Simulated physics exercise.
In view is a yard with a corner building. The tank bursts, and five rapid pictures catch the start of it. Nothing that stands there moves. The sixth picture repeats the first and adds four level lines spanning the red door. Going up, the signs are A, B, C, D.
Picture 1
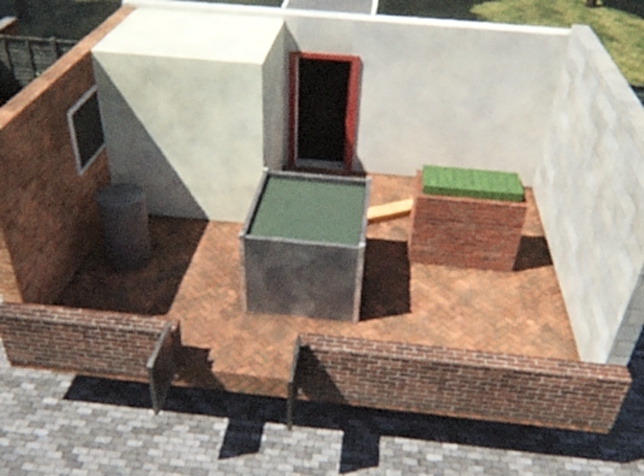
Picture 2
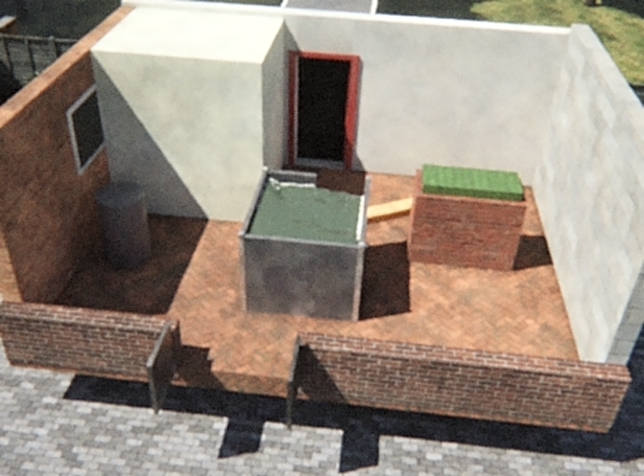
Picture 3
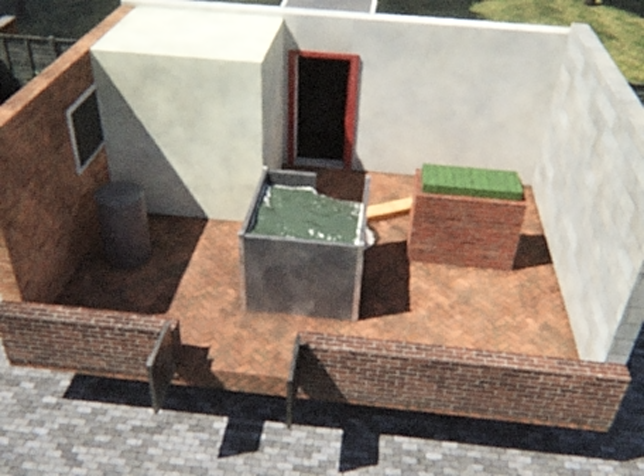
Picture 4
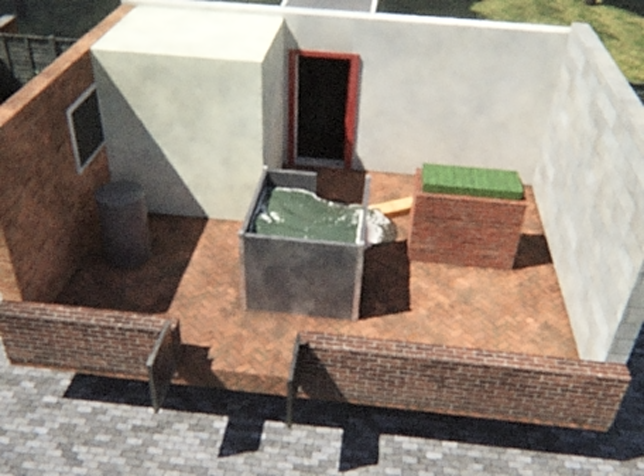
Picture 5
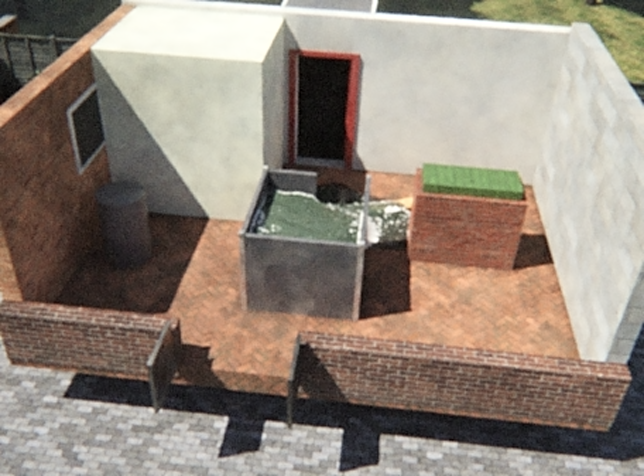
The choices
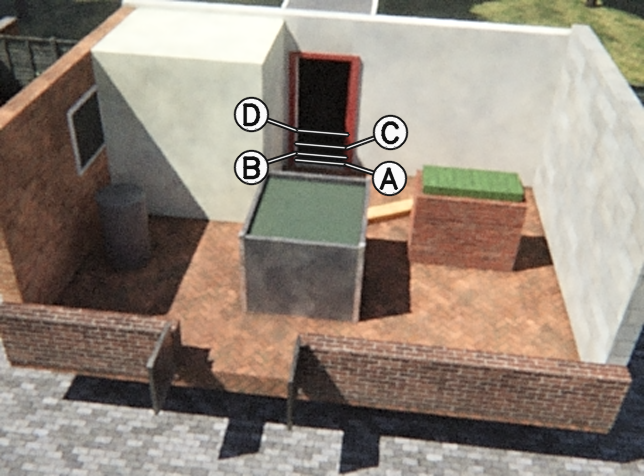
In the video, green water resting in a grey tank in a walled brick yard with a corner building begins to churn, then pours out on the right side and spreads across the paving toward a grass-topped brick block.
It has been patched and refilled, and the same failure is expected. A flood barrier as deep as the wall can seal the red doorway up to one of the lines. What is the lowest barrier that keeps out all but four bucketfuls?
Height C just does it.
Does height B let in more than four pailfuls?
Yes.
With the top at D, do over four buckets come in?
No, not at all.
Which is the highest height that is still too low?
B.
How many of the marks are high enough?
Two of them.
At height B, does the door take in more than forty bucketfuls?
No, less.
On the marked copy, A at (320, 162); B at (320, 155); C at (321, 145); D at (321, 132); from the bottom up A, B, C, D.
For height A, dozens of bucketfuls pour in.
For height B, about 14 bucketfuls get in.
For height C, a bucket or two gets in.
For height D, nothing gets over.
